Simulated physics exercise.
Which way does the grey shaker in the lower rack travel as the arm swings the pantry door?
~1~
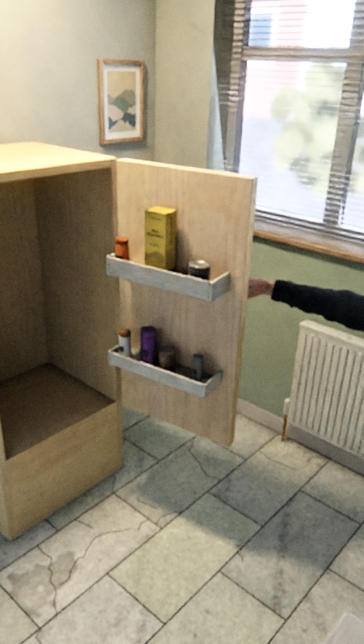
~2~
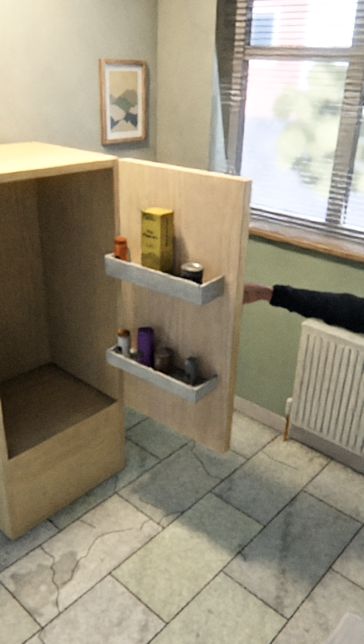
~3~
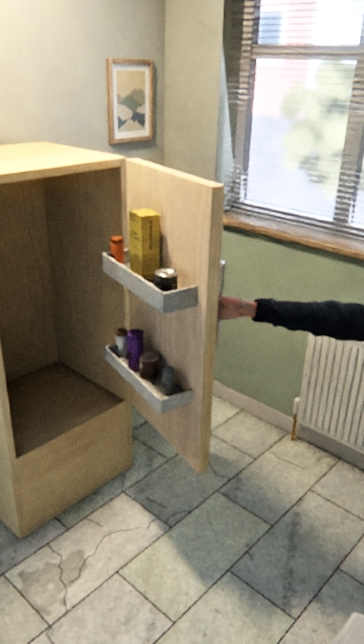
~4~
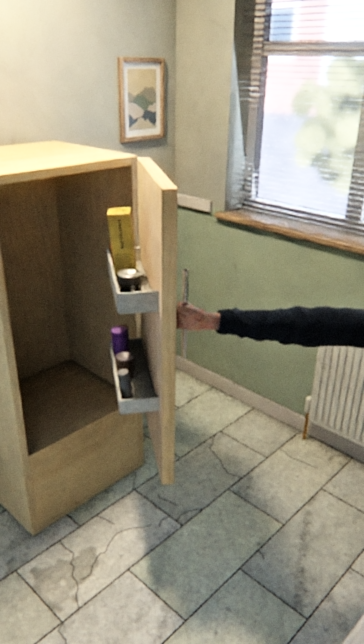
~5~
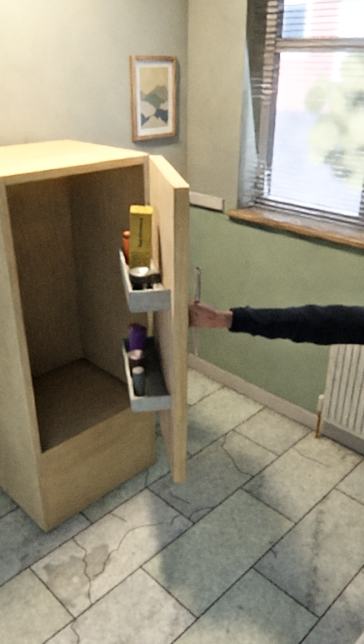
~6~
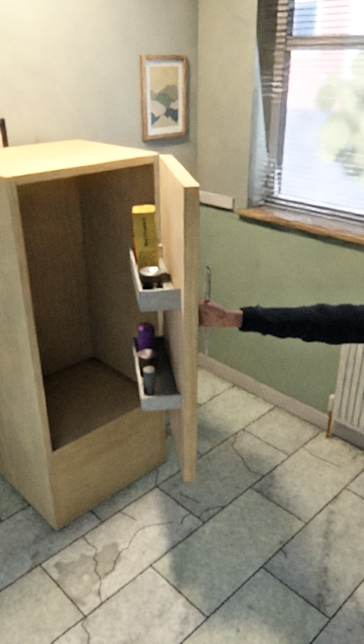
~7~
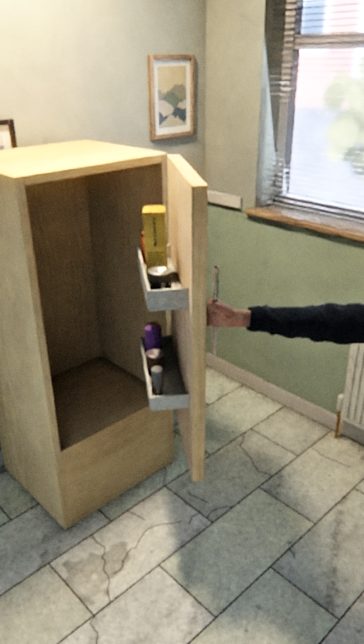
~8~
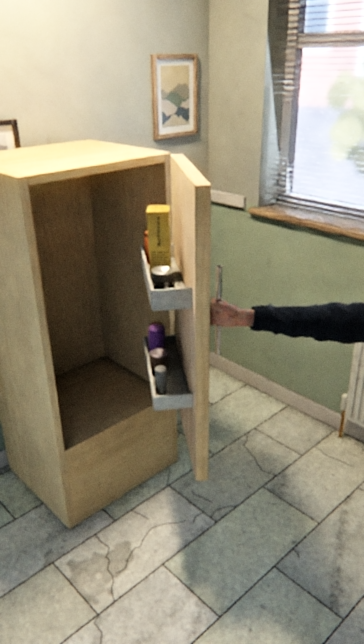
The grey shaker moves to the left, carried along in the lower rack as the door swings toward the cabinet.
